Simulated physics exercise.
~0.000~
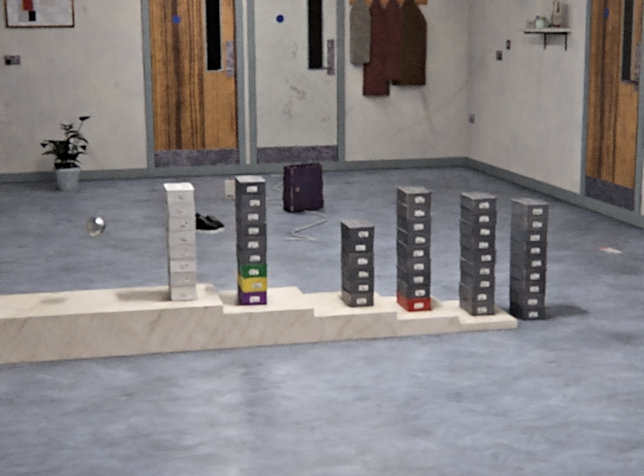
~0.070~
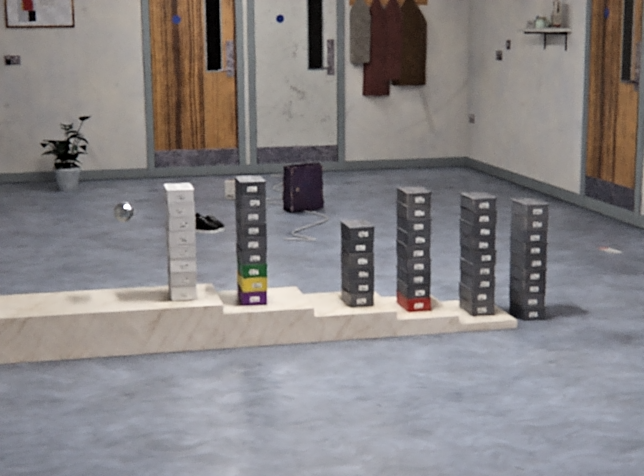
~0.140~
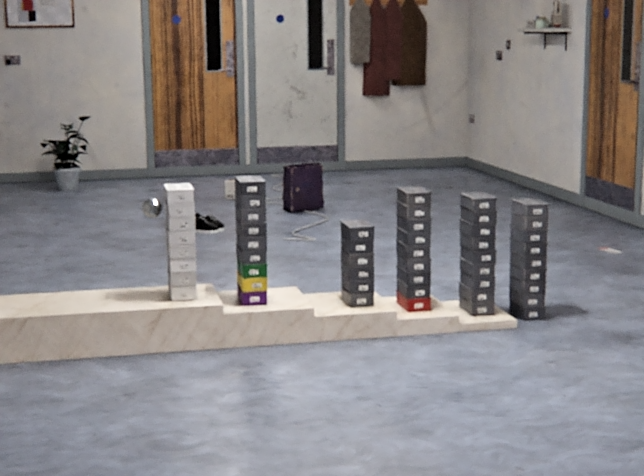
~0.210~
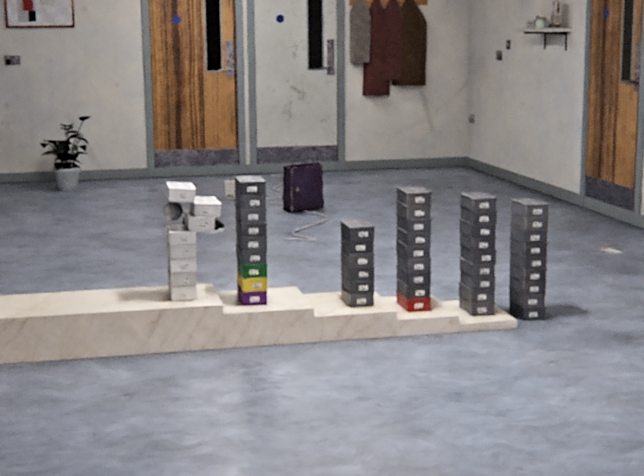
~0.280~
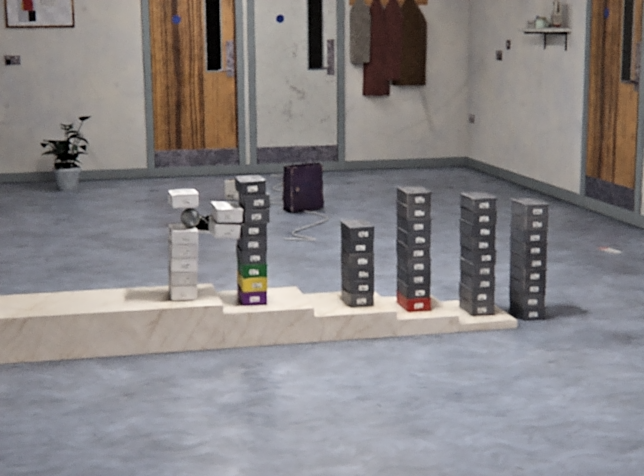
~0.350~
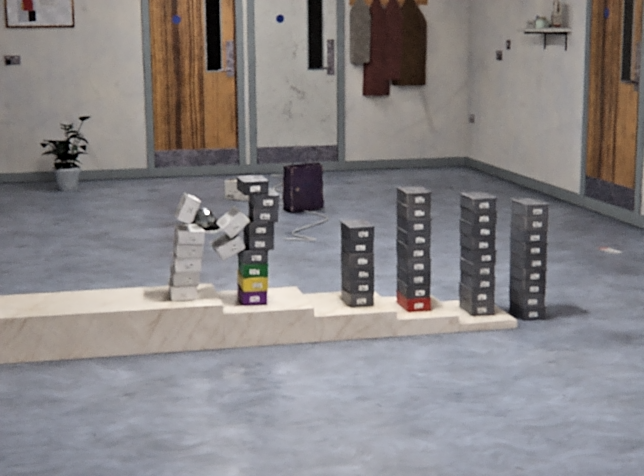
A shiny steel ball flew in from the left and struck the upper part of the white stack of tubs, knocking pieces rightward into the neighbouring dark stack, whose upper tubs shifted out of line.
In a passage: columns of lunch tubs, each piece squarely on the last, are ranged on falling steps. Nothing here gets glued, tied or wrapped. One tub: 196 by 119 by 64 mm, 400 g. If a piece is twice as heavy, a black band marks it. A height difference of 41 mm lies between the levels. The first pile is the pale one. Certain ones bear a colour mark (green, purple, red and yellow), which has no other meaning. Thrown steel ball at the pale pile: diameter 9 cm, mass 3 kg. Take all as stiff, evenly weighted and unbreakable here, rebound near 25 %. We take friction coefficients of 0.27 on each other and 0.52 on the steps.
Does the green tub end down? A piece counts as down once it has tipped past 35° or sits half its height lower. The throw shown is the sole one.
Yes.
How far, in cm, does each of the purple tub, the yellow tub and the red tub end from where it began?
Shift in cm - purple: 0; yellow: 14; red: 6.
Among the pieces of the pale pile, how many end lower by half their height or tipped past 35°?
The count is 7.
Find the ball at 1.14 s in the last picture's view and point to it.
It sits close to pixel (249, 252).
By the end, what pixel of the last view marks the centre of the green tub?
About (294, 286) in the last picture.
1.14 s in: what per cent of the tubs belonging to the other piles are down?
20 per cent by then.
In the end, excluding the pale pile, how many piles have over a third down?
Looks like 5 of them in total.
After 1.14 s, 7 of the pale pile down; 8 of the 42 other tubs down; green tub 75° from how it stood, 9 cm lower; yellow tub on its side.
After 2.28 s, 7 of the pale pile down; 32 of the 42 other tubs down; green tub on its side; yellow tub on its side.
In the end (3.6 s), 7 of the pale pile down; 38 of the 42 other tubs down; green tub on its side; yellow tub on its side; red tub 45° from how it stood. From the last view, middles, green tub near (294, 286), yellow tub near (281, 287).
